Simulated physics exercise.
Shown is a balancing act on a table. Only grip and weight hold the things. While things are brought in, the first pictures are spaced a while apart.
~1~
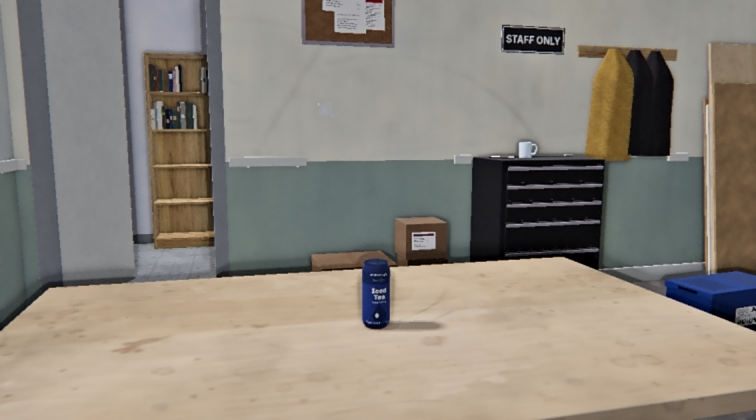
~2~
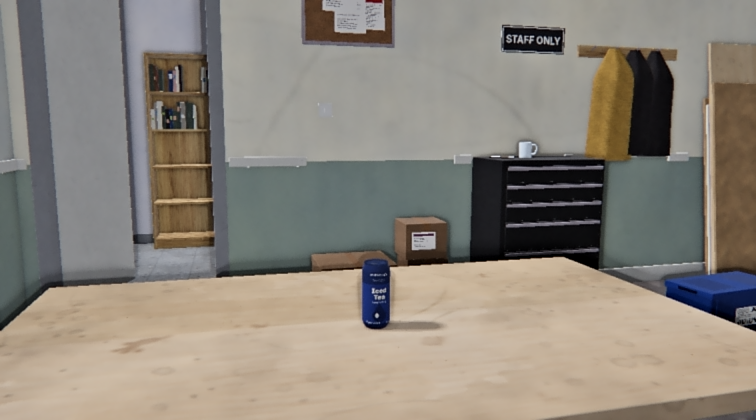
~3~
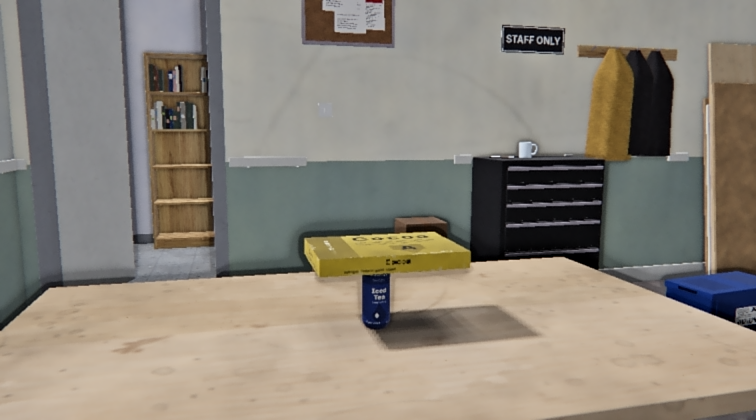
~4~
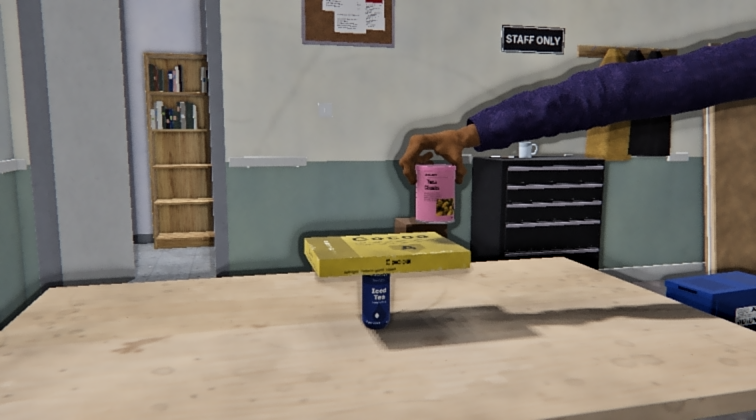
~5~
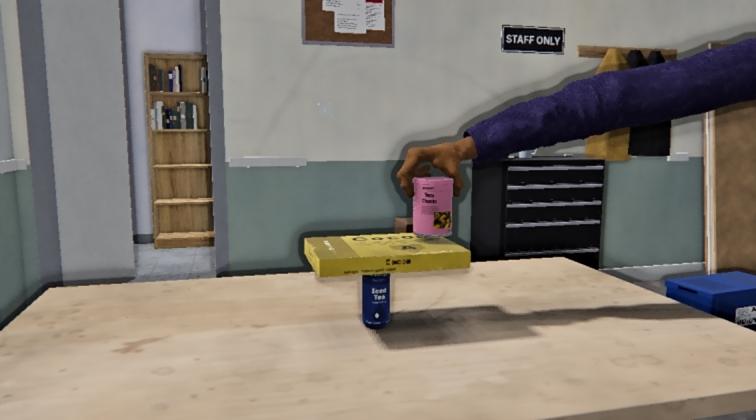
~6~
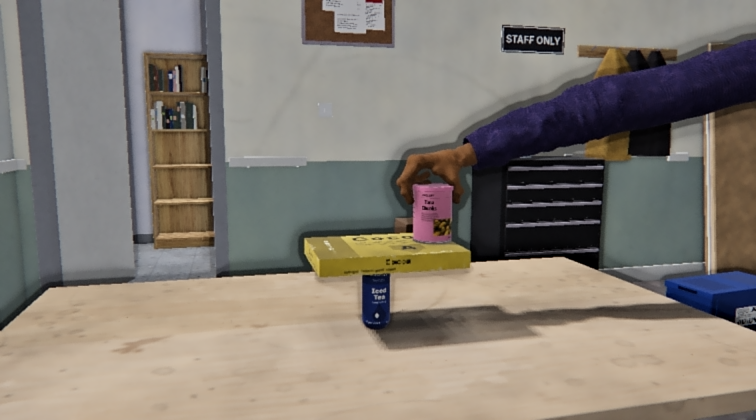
Yellow box appearing atop a blue can on a table, then a hand lowering a pink tin onto its right side.
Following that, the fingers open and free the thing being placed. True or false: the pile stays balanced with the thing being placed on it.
False.
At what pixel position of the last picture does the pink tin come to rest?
At about (485, 303).
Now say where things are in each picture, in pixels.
The last thing is not in view yet; blue can (376, 294), in the first frame.
The last thing is not in view yet; blue can (376, 294), in the second frame.
The last thing is not in view yet; blue can (376, 294), in the third frame.
Still above its spot; pink tin (435, 193); blue can (376, 294), in the fourth frame.
Still above its spot; pink tin (433, 206); blue can (376, 294), in the fifth frame.
In place under the hand; pink tin (433, 213); blue can (376, 294), in the sixth frame.
Then, 0.40 s later than the last frame, pink tin now fallen; yellow packet tilted by 68°.
Then, 0.60 s later than the last frame, yellow packet on its side.
Then, 1.20 s later than the last frame, yellow packet now fallen.
When it is over, fallen, pink tin and yellow packet; blue can as before. End places, in pixels of the last picture, pink tin near (485, 302). The stack gives way.
